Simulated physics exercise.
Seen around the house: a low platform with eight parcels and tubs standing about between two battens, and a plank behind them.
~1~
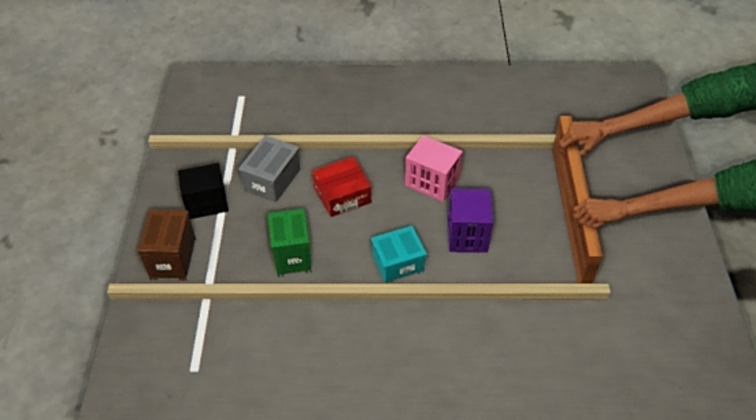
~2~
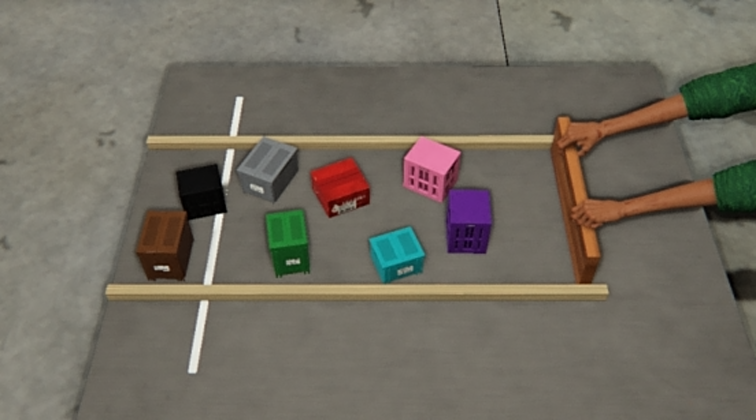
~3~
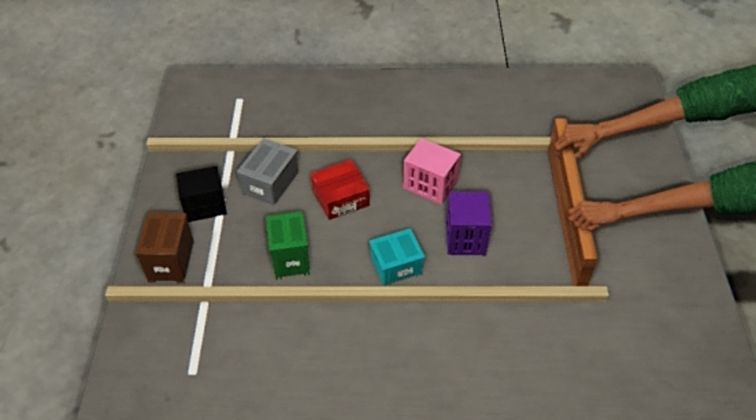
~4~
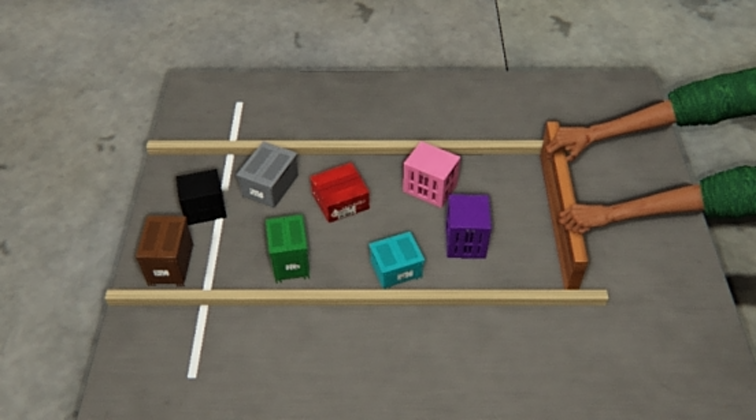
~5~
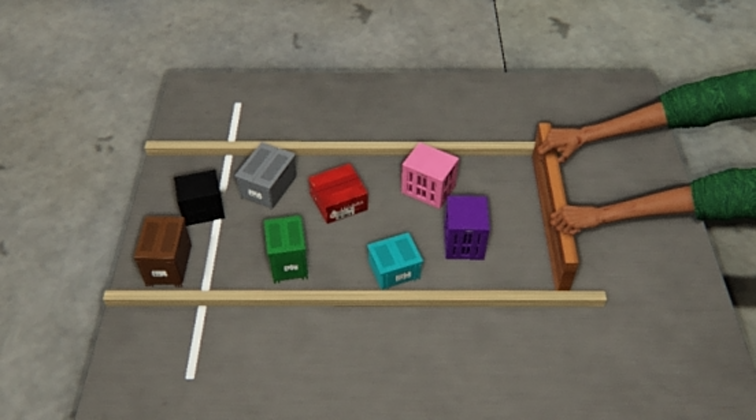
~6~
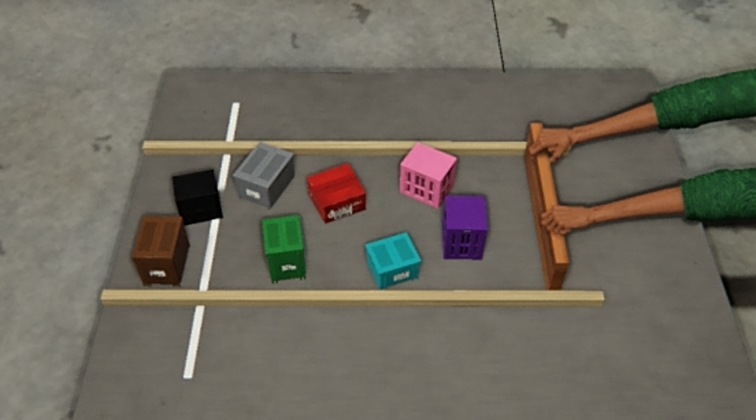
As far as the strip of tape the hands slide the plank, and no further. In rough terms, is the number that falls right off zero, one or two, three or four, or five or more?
The push is going to send one or two over the edge.
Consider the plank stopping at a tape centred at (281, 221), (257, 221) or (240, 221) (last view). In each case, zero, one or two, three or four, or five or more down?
Well, it comes out as no fall at all, none at all and zero, in that order.
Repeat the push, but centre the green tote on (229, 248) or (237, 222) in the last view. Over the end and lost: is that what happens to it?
It keeps its place, then keeps its place.
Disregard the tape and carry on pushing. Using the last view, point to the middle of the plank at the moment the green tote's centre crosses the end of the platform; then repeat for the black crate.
First one: Around (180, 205). Other one: Around (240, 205).
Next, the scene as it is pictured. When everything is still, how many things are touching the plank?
That comes to 4.
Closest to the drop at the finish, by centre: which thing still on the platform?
That would be the brown tote.
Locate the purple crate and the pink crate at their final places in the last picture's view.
Middles: Around (190, 225) and around (193, 184).
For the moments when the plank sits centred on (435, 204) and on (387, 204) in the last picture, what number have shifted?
Counts: 3 and 4.
Soon after, none off yet; brown tote at rest near (163, 251); black crate at rest near (198, 198); grey tote at rest near (266, 176).
Then, none off yet; brown tote at rest near (163, 251); black crate at rest near (198, 198); grey tote moved a little near (252, 172).
Further on, none off yet; brown tote at rest near (163, 251); black crate moved about its own width near (162, 202); grey tote moved about its own width near (218, 163).
At rest, the number that fall off is one or two; fallen, black crate.
